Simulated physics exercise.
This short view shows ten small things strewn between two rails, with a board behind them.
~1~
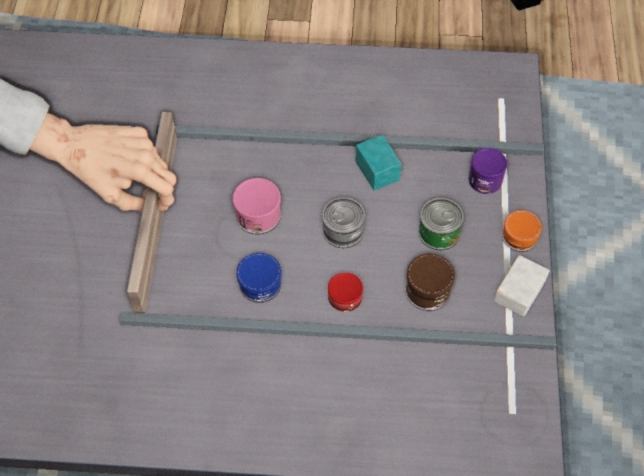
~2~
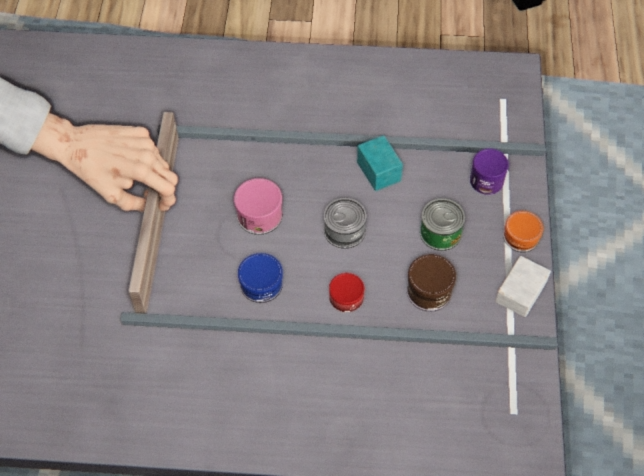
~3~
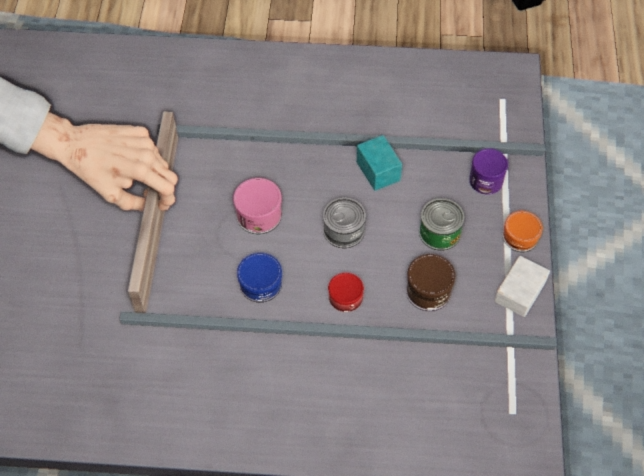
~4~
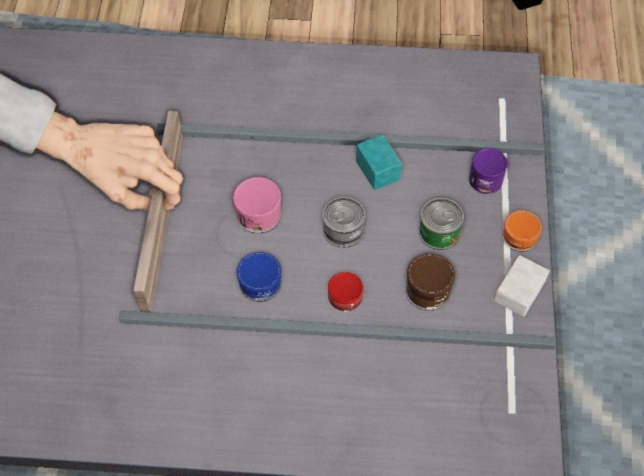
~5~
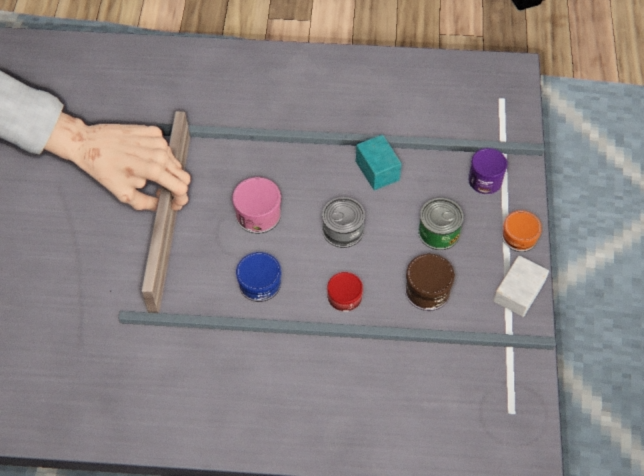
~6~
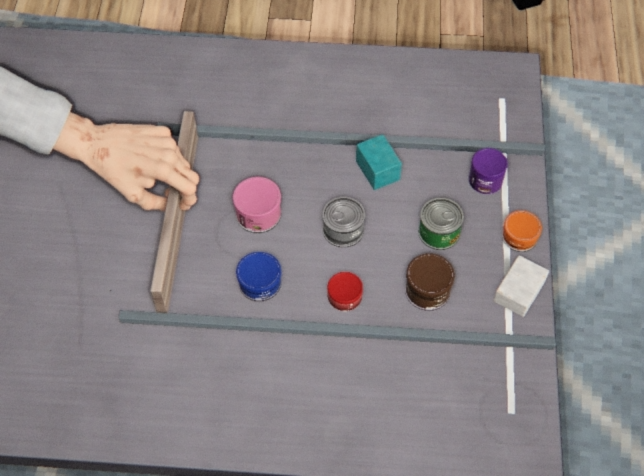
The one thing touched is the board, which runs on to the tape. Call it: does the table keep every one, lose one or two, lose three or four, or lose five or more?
It loses five or more.
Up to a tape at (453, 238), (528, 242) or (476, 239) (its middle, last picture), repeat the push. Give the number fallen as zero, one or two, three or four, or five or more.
Place by place: One or two, then five or more, then one or two.
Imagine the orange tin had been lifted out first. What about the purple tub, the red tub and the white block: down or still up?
Purple tub down; red tub still up; white block down.
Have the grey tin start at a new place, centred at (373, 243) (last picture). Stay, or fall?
From that start, the grey tin stays.
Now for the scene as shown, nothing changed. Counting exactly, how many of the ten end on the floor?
The count is 5.
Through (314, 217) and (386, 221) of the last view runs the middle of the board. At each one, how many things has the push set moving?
Respectively 4 and 7.
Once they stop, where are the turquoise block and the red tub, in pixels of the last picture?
Turquoise block: About (521, 173); red tub: About (548, 321).
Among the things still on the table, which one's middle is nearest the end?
That's the red tub.
Early on, none off yet; orange tin at rest near (521, 231); white block at rest near (521, 286); purple tub at rest near (488, 171).
A while later, none off yet; orange tin travelled about its own width near (549, 237); white block travelled about its own width near (558, 291); purple tub moving near (499, 172).
Finally, the number that fall off is five or more; lost, brown pot, green tin, purple tub, white block and orange tin.
